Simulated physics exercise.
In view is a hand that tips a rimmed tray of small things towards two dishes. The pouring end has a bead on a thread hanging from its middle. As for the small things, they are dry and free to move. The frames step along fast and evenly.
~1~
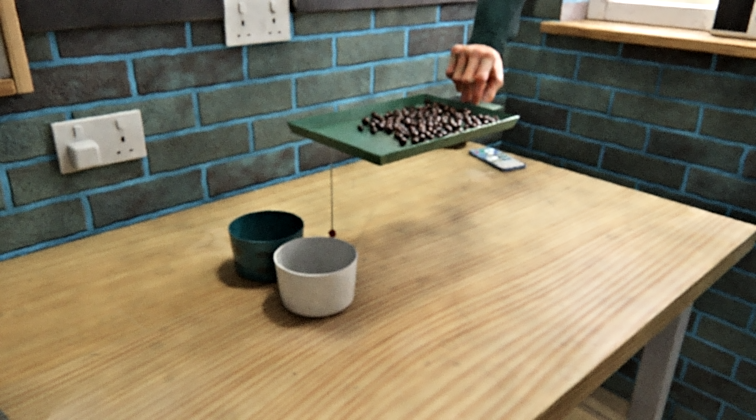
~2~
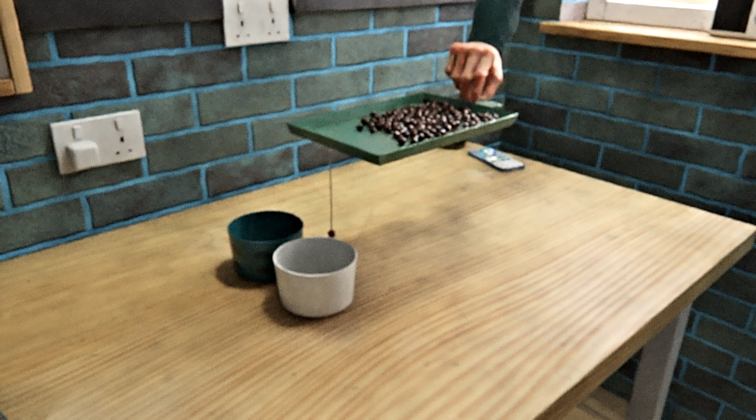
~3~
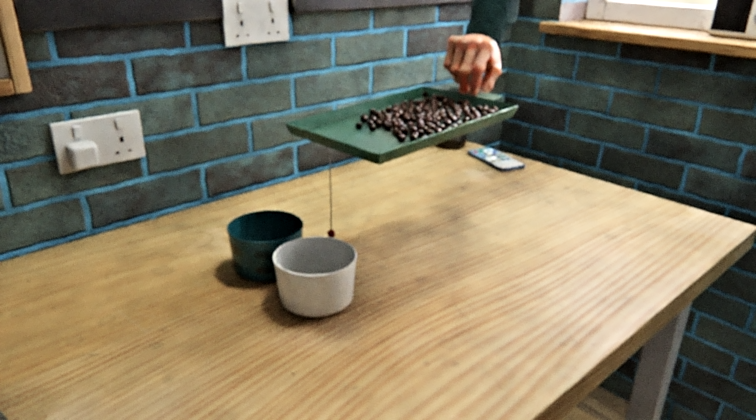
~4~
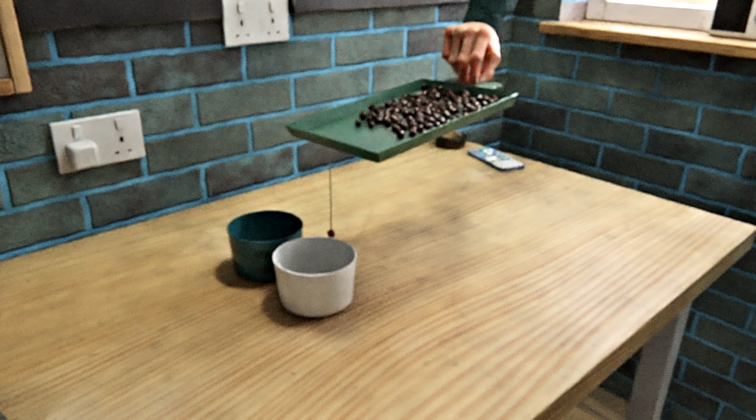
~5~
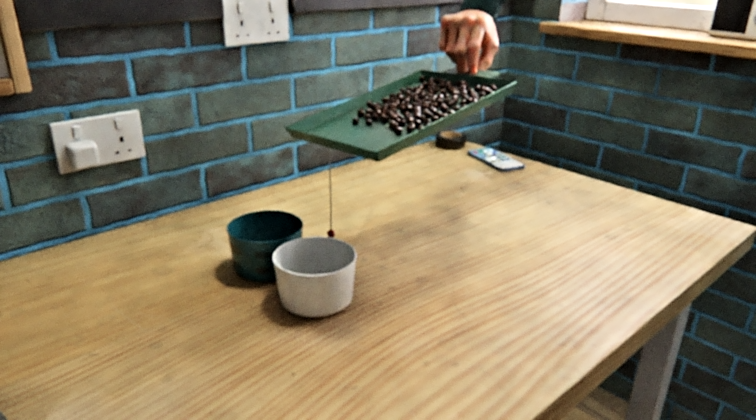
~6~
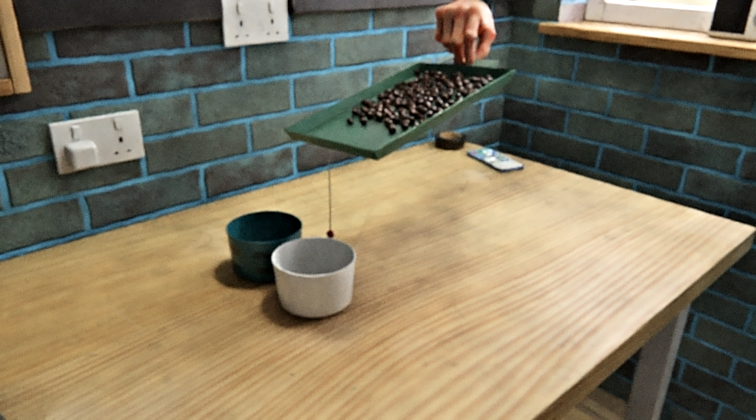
The clip opens on a hand holding a green rimmed tray of small dark balls above a wooden table, a bead hanging from it on a thread near a teal dish and a pale one. The hand gradually raises the far end, tilting the tray, and the balls shift slightly down towards the left.
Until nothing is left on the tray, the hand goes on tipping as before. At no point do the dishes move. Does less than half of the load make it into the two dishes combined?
No - more than half does.
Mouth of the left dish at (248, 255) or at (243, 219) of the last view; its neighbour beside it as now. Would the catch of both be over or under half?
Short of half and then the bulk of it.
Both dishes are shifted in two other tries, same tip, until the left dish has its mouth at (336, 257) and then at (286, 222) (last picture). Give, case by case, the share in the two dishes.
0 and 60 in a hundred.
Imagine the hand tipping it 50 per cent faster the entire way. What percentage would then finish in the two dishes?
About 60 in a hundred.
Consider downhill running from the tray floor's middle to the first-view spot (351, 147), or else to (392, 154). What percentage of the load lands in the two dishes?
First case: 50 %; second case: 0 %.
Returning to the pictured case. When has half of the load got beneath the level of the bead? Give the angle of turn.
Angle: Close to 70°.
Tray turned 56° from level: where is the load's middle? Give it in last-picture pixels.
Centre estimate: (293, 146).
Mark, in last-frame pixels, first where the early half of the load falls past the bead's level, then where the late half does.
First roughly (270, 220), then roughly (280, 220).
Shortly afterwards, tray tipped steeply; near half on the tray; a little in the right dish; near a quarter in the left dish; a little outside both; a little in the air.
Next, tray tipped right over; only a few on the tray; a little in the right dish; near two thirds in the left dish; a little outside both; a little in the air.
Some moments later, tray tipped past a quarter turn; a little in the right dish; the bulk in the left dish; a little outside both.
In the end, tray tipped past a quarter turn; a little in the right dish; the bulk in the left dish; a little outside both.
